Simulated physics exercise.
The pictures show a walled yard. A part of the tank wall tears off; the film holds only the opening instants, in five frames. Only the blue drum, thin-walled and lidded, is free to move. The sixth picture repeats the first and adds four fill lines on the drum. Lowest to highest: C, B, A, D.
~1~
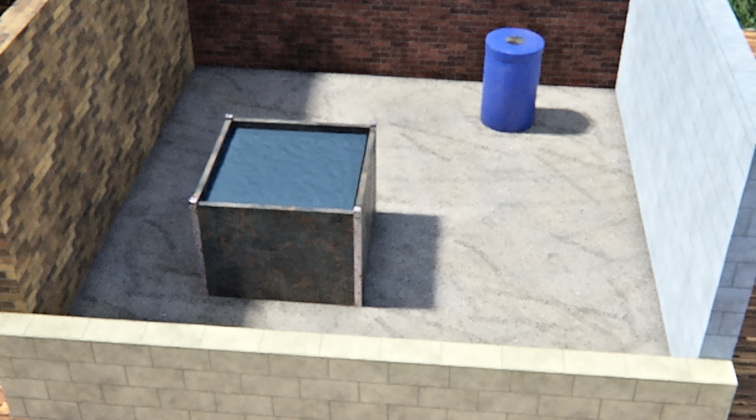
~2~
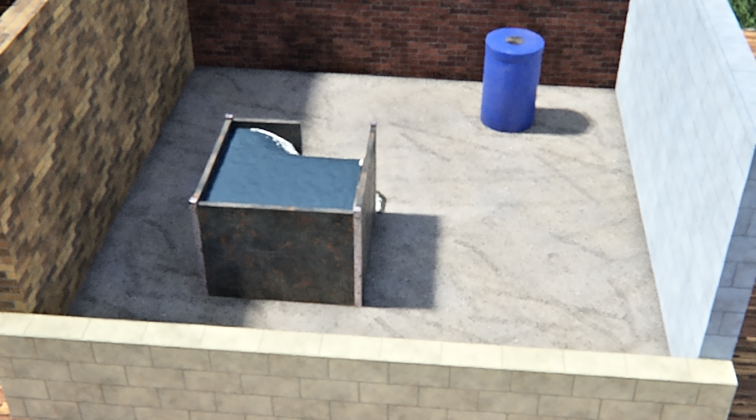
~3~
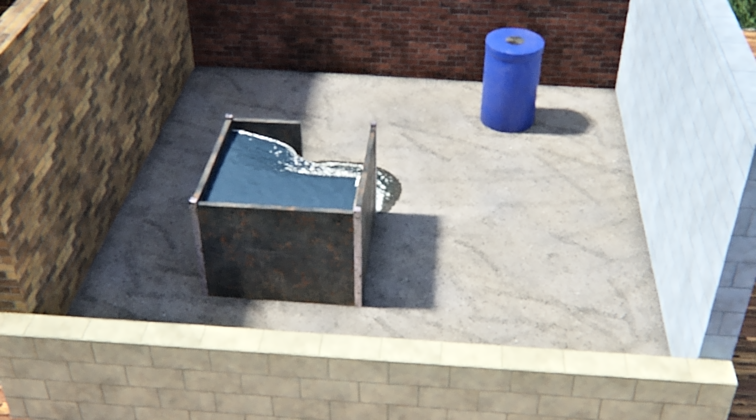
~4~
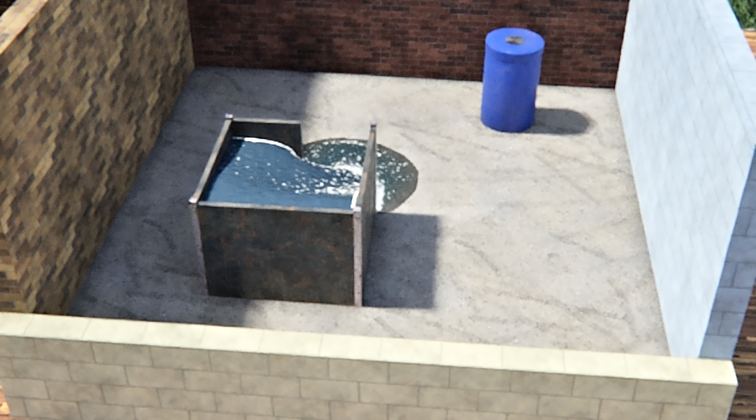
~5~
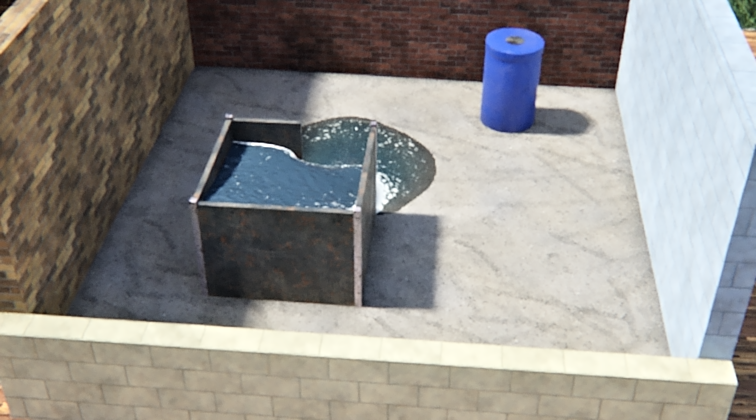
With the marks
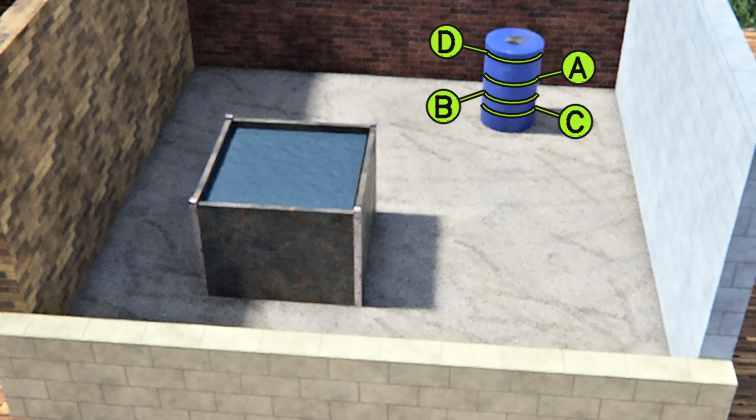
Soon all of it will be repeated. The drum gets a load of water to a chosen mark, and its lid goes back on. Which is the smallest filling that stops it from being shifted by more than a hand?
C will do.
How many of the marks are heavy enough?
All of the four.
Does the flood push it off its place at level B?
No.
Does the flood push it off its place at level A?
No, that is safe.
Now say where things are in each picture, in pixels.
The first frame shows lid of the blue drum at (514, 41); tank full, its middle at (289, 170).
In the second frame, water covers 1 % of the ground, mostly out of sight from here.
In the third frame, water covers 3 % of the ground, mostly out of sight from here.
In the fourth frame, 6 % of the ground under water, its edge towards the drum at (410, 170).
The fifth frame shows lid of the blue drum at (514, 41); 10 % of the ground under water, its edge towards the drum at (418, 149).
In lime, A at (512, 85); B at (510, 102); C at (509, 115); D at (514, 61); from the bottom up C, B, A, D.
With A, it does not move.
With B, it does not move.
With C, it does not move.
With D, it does not move.
